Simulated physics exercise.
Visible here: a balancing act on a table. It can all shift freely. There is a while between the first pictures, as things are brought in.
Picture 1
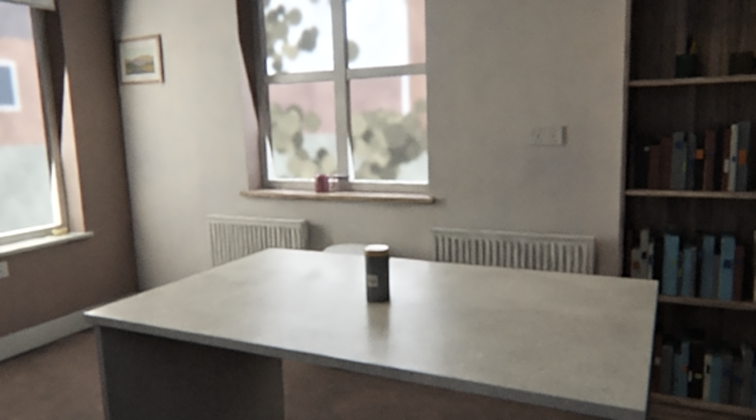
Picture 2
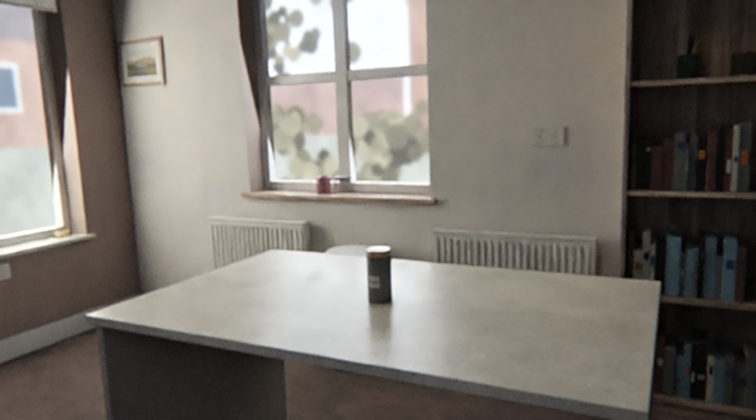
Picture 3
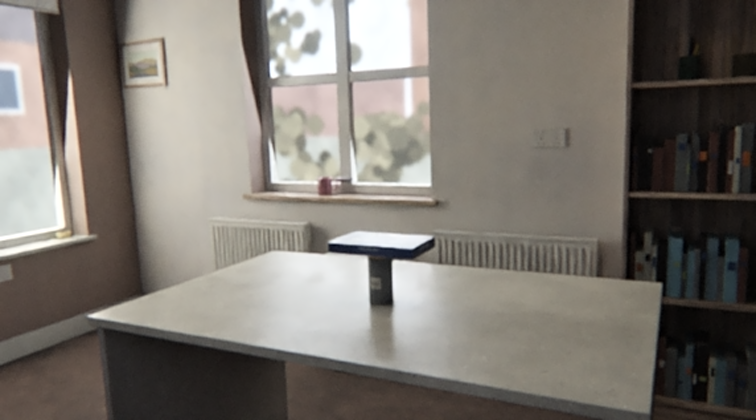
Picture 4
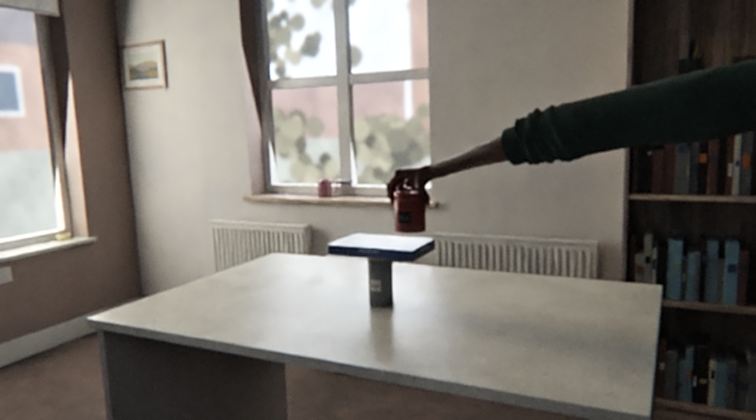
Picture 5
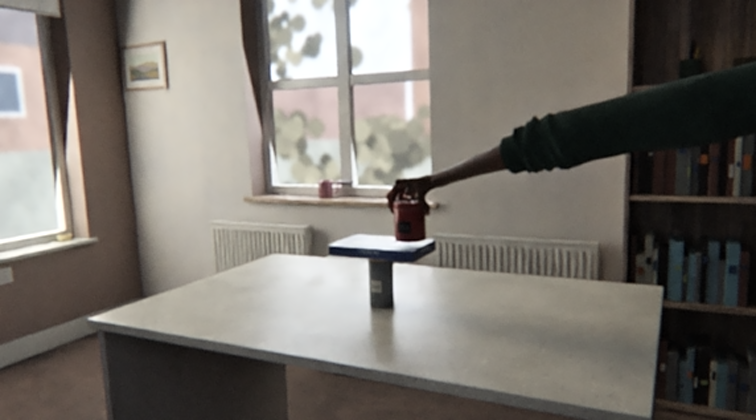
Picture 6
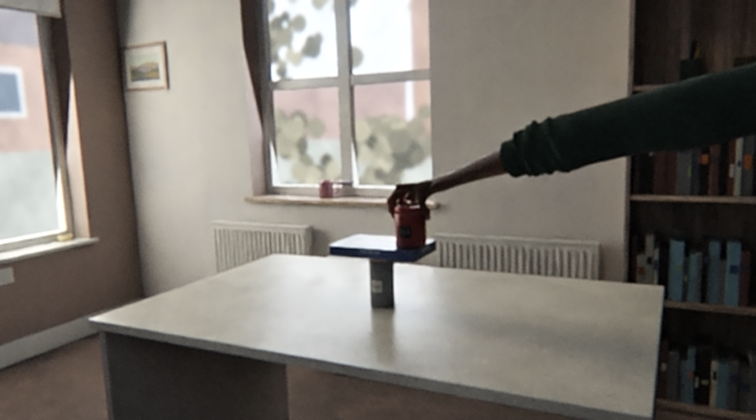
A dark-sleeved arm reaches in from the right above a pale table, seen from a fixed, slightly raised view in a room with windows, radiators and a bookshelf at right. On the table stands a dark canister, and a flat blue packet with a pale top appears balanced across it. The hand lowers a red jar onto the packet's right side and keeps hold of it.
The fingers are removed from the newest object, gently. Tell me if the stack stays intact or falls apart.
The stack falls apart.
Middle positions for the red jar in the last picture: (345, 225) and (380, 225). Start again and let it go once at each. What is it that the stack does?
Result one: The stack falls. Result two: The stack stands.
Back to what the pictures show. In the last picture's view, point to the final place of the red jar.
Around (461, 302).
Then, 0.30 s after the last picture, red jar now fallen; blue packet tipped 41° from how it was.
Then, 0.40 s after the last picture, blue packet on its side.
Then, 0.60 s after the last picture, blue packet now fallen.
Then, 0.90 s after the last picture, things are still on the move.
At rest, fallen, blue packet and red jar; grey jar in place. Seen from the same camera at the end, red jar near (461, 301). The stack comes apart.
